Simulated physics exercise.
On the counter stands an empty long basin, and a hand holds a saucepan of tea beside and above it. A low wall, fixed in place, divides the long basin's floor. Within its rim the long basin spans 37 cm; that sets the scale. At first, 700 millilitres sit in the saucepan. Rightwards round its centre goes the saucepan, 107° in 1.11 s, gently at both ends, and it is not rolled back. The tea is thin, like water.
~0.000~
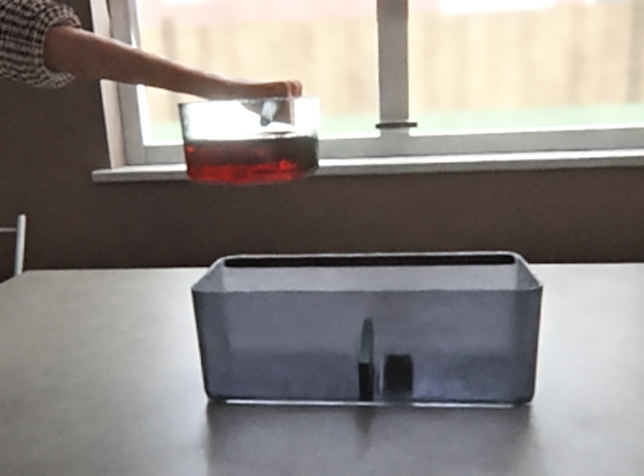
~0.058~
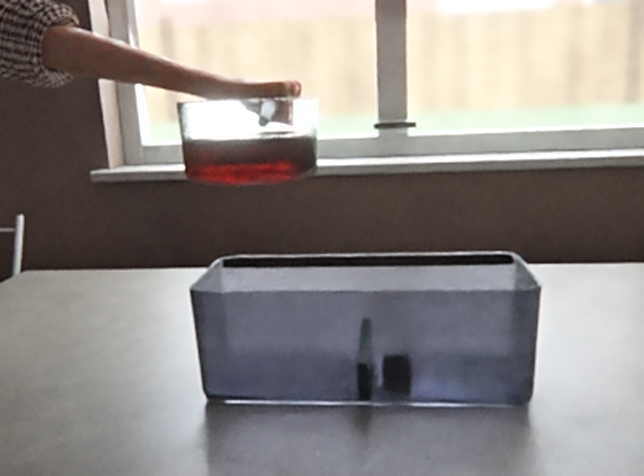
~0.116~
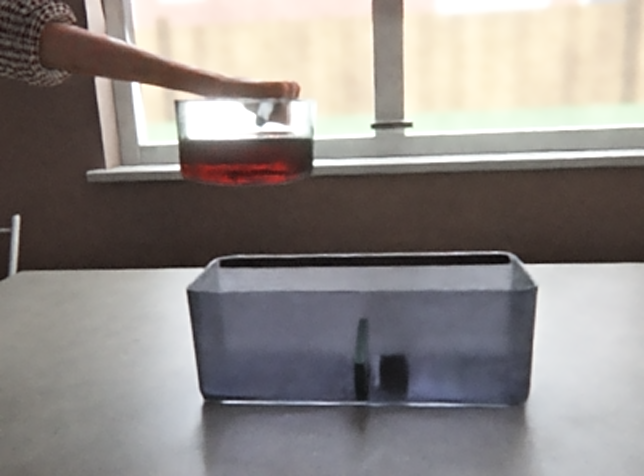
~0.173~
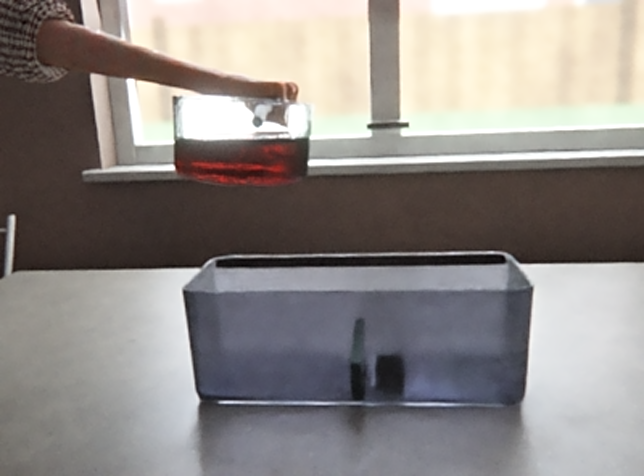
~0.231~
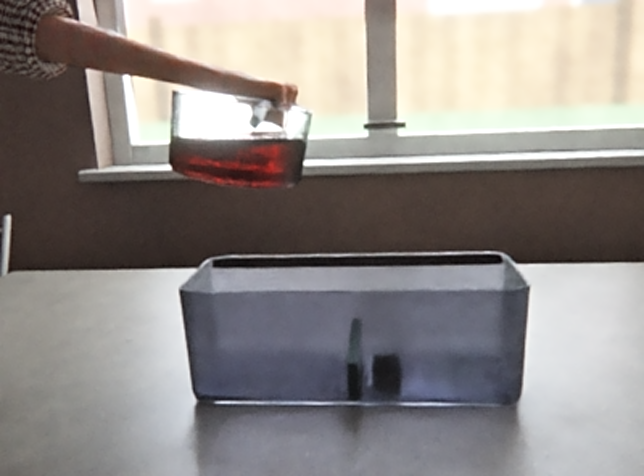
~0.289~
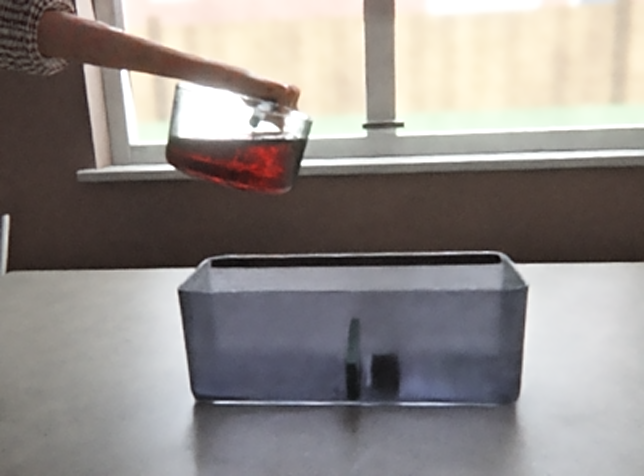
A hand reaching in from the upper left, its sleeve dark and speckled, holds a clear round vessel of red tea before a bright window, seen from across a grey counter. Below and to the right stands an empty, bluish see-through long basin with a low dark upright piece inside. The vessel starts level, then tilts gently rightwards, while the view drifts very slightly.
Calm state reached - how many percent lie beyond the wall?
61 percent, roughly.
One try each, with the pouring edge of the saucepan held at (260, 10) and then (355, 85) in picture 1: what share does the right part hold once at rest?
25 then 95 %.
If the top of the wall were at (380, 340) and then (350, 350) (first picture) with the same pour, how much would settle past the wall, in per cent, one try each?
40 % and 75 %.
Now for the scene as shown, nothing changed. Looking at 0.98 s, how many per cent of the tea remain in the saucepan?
Close to 14 percent of the whole amount.
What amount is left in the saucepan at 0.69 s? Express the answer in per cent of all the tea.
I reckon about 64 in a hundred is still held.
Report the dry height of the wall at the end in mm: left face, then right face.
Looks like roughly 34 mm on the left and roughly 26 mm on the right.
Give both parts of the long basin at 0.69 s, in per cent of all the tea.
About 1 left, about 5 right.
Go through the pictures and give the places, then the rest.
Tilt 0°; pouring edge (317, 99); surface from (191, 138) to (316, 133); the long basin's rim runs from (207, 274) to (530, 271); the wall's top is at (366, 340), in the first frame.
Tilt 1°; pouring edge (316, 100); surface from (189, 138) to (315, 134), in the second frame.
Tilt 3°; pouring edge (314, 103); surface from (187, 138) to (312, 134), in the third frame.
Tilt 6°; pouring edge (312, 107); surface from (182, 138) to (308, 135), in the fourth frame.
Tilt 11°; pouring edge (311, 113); surface from (178, 137) to (305, 134), in the fifth frame.
Tilt 17°; pouring edge (312, 121); surface from (176, 137) to (306, 135), in the sixth frame.
Then, 0.69 s in, the tilt is 73° and 64 per cent is still to pour, 1 is left of the wall and 5 right of it.
Then, 0.98 s in, the tilt is 103° and 14 per cent is still to pour, 16 is left of the wall and 57 right of it.
Then, 1.28 s in, the tilt is 107° and 1 per cent is still to pour, 37 is left of the wall and 61 right of it.
Then, 1.61 s in, the tilt is 107° and 0 per cent is still to pour, 38 is left of the wall and 61 right of it.
Finally, 38 per cent lies left of the wall, 61 right of it and 1 outside.
